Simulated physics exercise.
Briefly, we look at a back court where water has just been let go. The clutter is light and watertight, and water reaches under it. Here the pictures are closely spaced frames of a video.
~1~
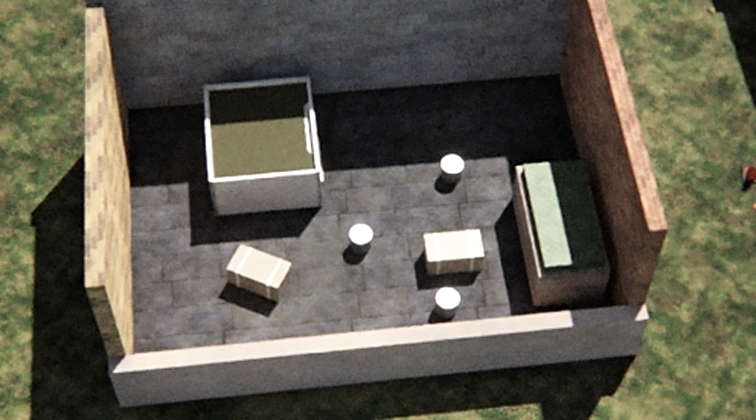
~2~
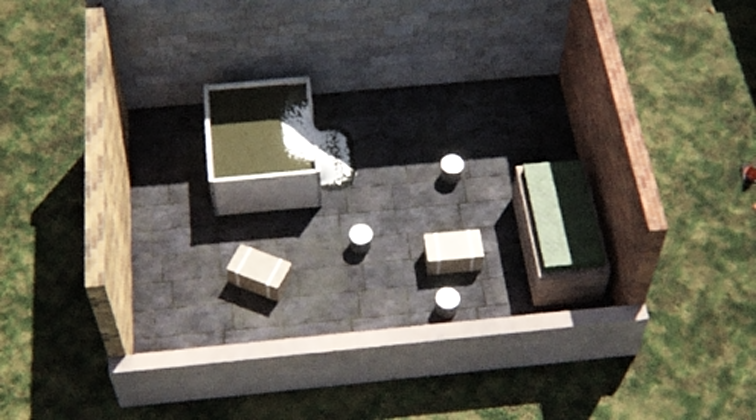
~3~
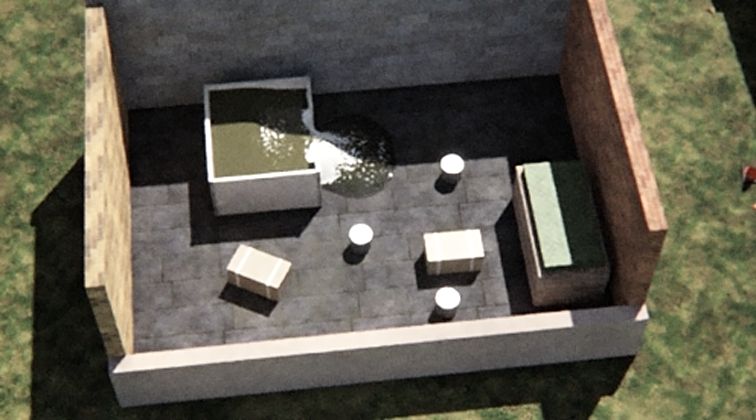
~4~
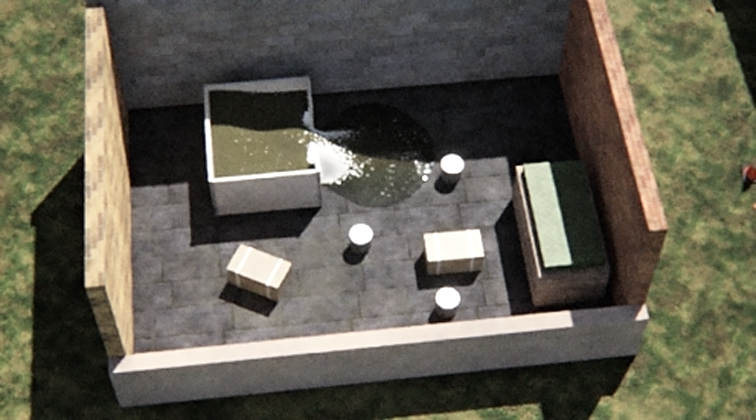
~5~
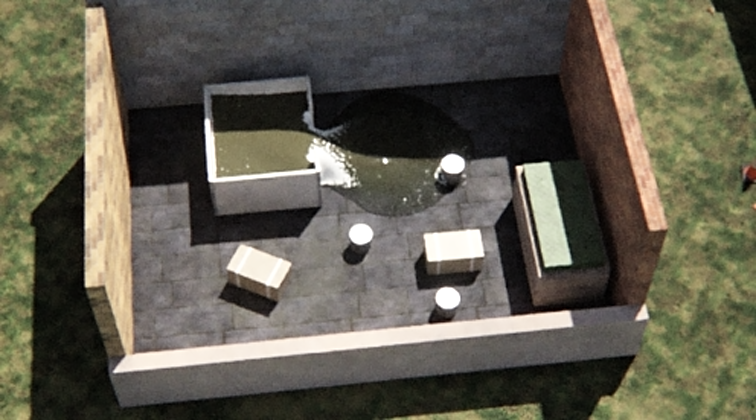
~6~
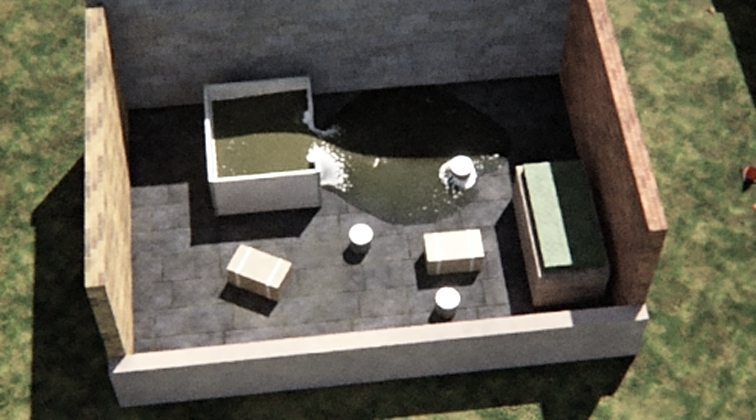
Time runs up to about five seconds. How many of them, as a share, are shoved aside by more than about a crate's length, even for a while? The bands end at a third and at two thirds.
Share shifted well: Middle, a third to two thirds.
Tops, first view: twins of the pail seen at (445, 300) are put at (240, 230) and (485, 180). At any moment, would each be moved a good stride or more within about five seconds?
Result by item: Stays where it is / gets dislodged.
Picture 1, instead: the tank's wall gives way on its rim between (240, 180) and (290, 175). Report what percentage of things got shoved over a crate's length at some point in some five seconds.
It comes to some 40 per cent.
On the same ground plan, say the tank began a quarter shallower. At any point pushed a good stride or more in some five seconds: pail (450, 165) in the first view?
Answer: It went the full distance.
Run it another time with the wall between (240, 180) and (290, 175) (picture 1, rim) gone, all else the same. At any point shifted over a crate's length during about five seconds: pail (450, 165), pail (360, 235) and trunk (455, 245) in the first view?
First stays short of it, second stays short of it, third stays short of it.
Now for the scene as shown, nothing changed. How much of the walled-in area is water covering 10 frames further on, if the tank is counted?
I make it 50 per cent.
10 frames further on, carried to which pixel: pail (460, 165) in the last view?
Roughly (578, 164).
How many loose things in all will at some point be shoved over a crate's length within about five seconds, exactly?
2.
A moment on, 1 of 5 are well off their spots; 0 afloat.
Next, 1 of 5 are well off their spots; 1 afloat.
Later, 1 of 5 are well off their spots; 1 afloat.
In the end, 2 of 5 are well off their spots, and 2 have been at some point; 2 afloat.
